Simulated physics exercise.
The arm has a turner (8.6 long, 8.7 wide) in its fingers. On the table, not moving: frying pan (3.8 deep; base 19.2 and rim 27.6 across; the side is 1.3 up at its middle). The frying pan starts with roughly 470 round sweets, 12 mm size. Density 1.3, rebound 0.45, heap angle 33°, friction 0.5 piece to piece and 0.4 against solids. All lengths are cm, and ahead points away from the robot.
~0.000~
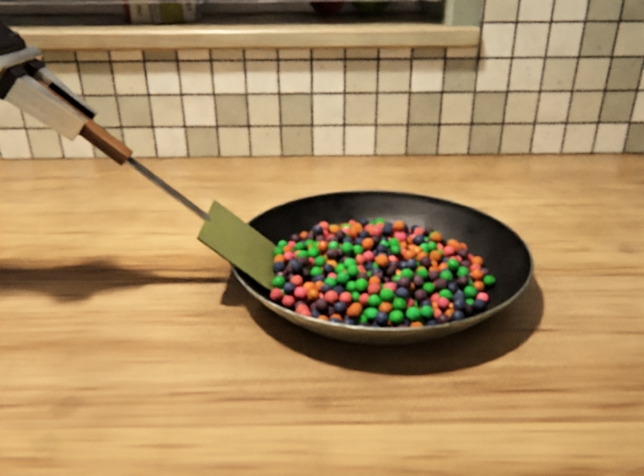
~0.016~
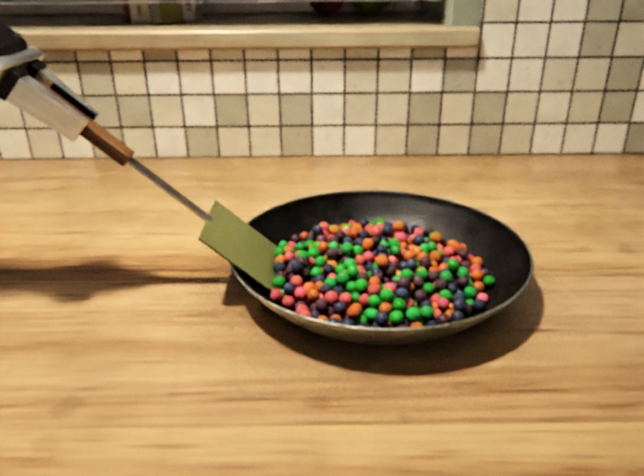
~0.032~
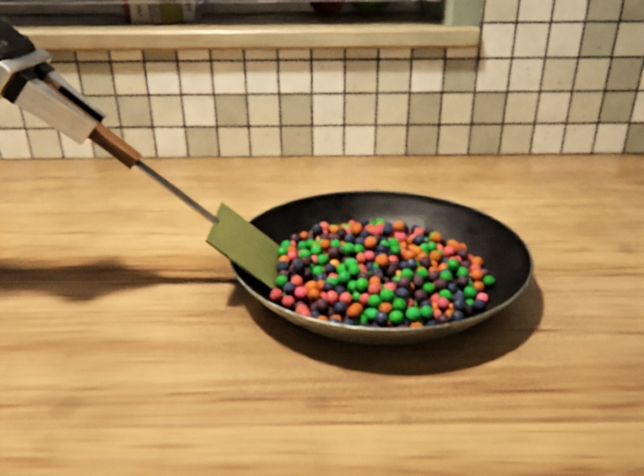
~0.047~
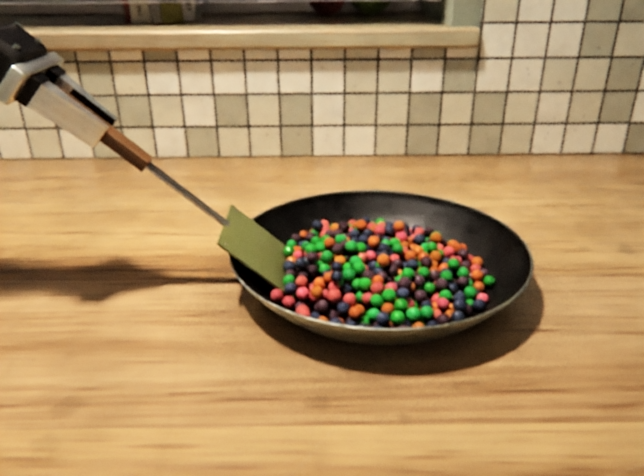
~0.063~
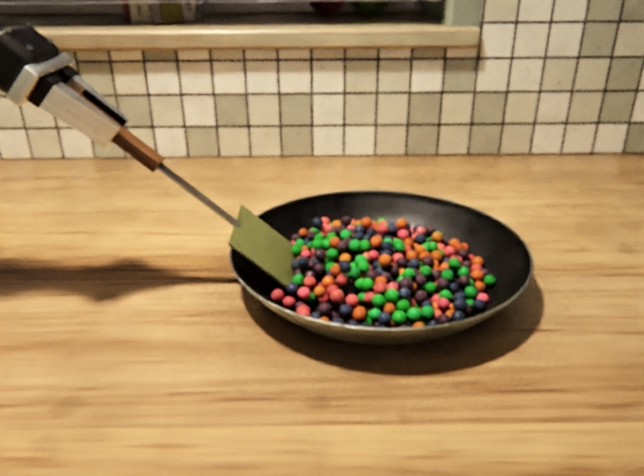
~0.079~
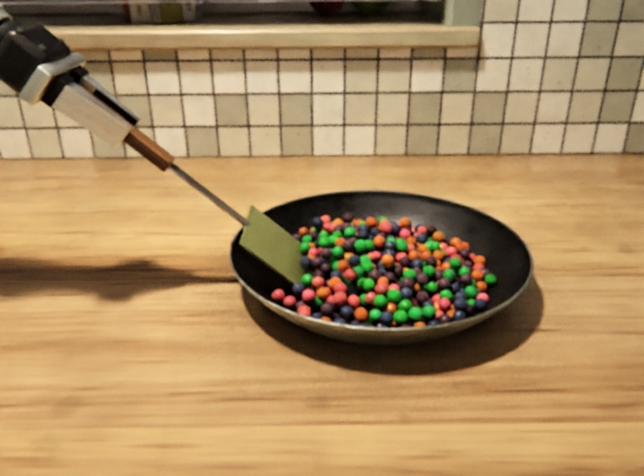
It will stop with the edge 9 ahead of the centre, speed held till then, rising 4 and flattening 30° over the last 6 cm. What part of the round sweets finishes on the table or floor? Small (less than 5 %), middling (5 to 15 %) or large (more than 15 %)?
A middling share, 5 to 15 %, ends on the table or floor.
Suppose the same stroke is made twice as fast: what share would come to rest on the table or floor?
In that case some 25 per cent.
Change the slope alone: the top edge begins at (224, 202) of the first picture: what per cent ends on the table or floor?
About 15 per cent.
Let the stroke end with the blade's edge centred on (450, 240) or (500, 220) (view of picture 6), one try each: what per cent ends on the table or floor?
Some 0 and 30 per cent.
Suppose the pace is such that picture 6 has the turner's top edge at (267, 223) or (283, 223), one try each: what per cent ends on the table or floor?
Some 25 and 25 per cent.
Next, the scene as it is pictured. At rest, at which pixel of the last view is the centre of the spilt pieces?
At about (602, 274).
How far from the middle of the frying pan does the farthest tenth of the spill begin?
Some 35 cm.
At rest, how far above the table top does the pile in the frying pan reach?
About 6.0 cm.
After 0.17 s, sloping 42°, highest piece 5 above the table; 474 in the frying pan.
After 0.26 s, sloping 32°, highest piece 6 above the table; 474 in the frying pan.
After 0.50 s, sloping 12°, highest piece 6 above the table; 428 in the frying pan, 40 on the table or floor, 6 on the blade or in flight.
After 1.55 s, sloping 12°, highest piece 6 above the table; 428 in the frying pan, 46 on the table or floor.
At rest, 428 in the frying pan, 46 on the table or floor. That is 10 % on the table or floor.
